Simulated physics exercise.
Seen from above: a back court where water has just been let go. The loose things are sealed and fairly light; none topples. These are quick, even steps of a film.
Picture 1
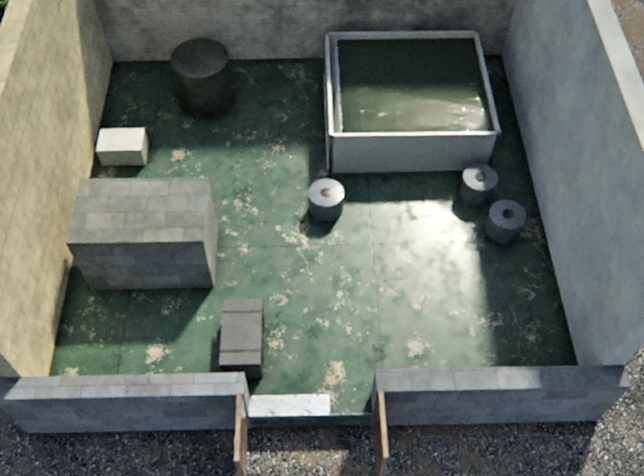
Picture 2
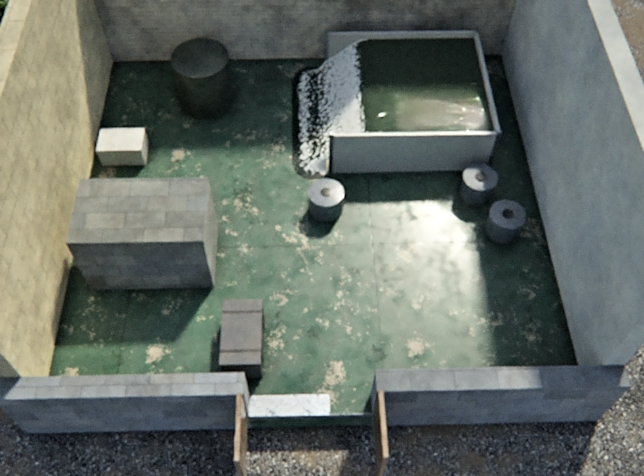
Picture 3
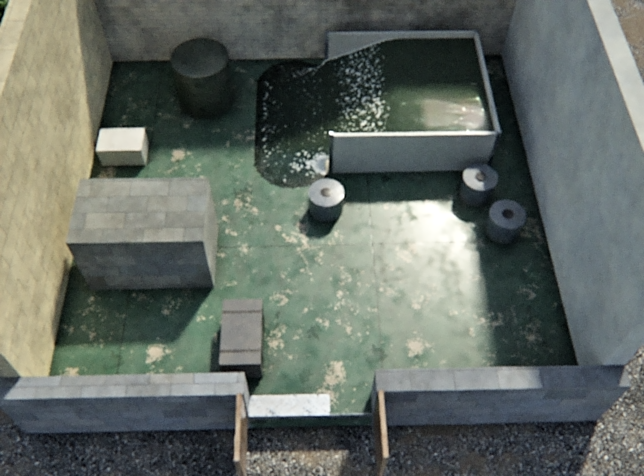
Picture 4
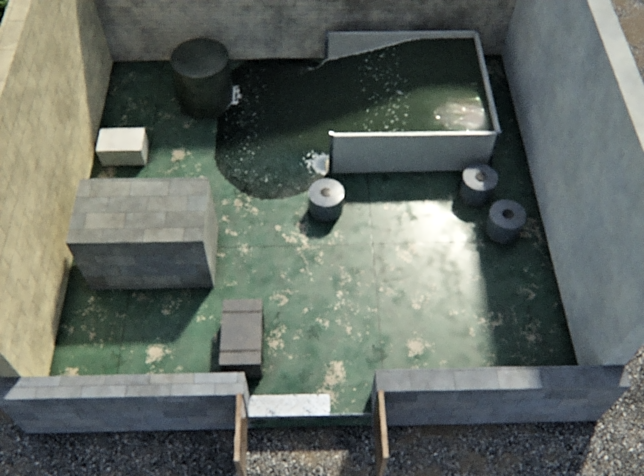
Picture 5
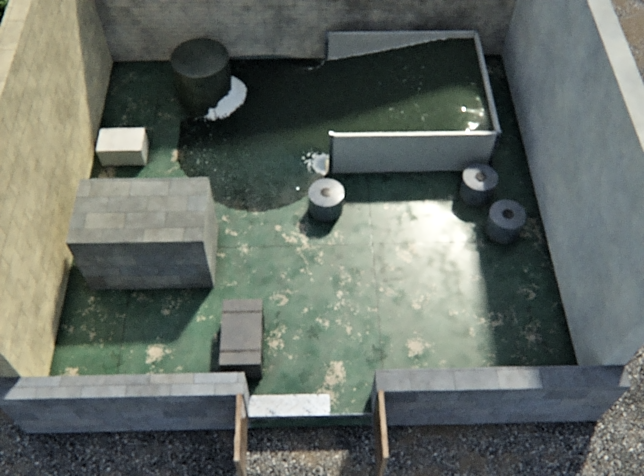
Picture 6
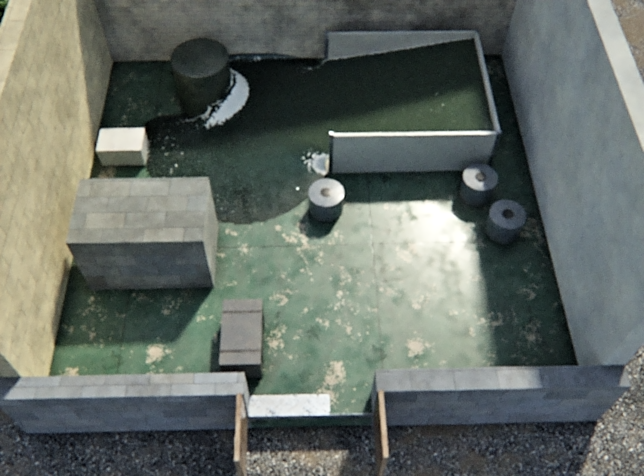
Water bursts out of the left side of a walled tank at the back of a courtyard, foaming white at first. It spreads leftward as a dark sheet across the green floor, curls in foam around a dark round tub, and reaches the large grey block, while the objects stay put.
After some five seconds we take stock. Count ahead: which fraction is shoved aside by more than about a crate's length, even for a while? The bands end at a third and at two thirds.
It is from one to two thirds.
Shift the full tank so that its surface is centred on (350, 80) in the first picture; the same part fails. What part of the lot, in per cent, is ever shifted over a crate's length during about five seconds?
Close to 60 %.
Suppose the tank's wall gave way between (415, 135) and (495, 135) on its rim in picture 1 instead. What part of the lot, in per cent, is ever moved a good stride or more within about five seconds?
About 60 per cent.
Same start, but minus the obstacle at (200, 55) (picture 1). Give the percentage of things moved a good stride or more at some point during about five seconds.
Close to 60 %.
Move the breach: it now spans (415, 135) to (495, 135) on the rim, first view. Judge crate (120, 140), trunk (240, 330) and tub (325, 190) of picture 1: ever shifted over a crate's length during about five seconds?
In turn: Not that far, shifted that much, never so far.
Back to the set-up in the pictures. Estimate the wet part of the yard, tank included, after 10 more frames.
About 50 per cent.
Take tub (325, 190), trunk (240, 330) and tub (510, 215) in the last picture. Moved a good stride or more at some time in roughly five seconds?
One after the other: No, that far or more, short of that.
A moment on, 0 of 5 are well off their spots; 0 afloat.
Next, 0 of 5 are well off their spots; 1 afloat.
Later, 1 of 5 are well off their spots; 1 afloat.
In the end, 2 of 5 are well off their spots, and 2 have been at some point; 2 afloat.
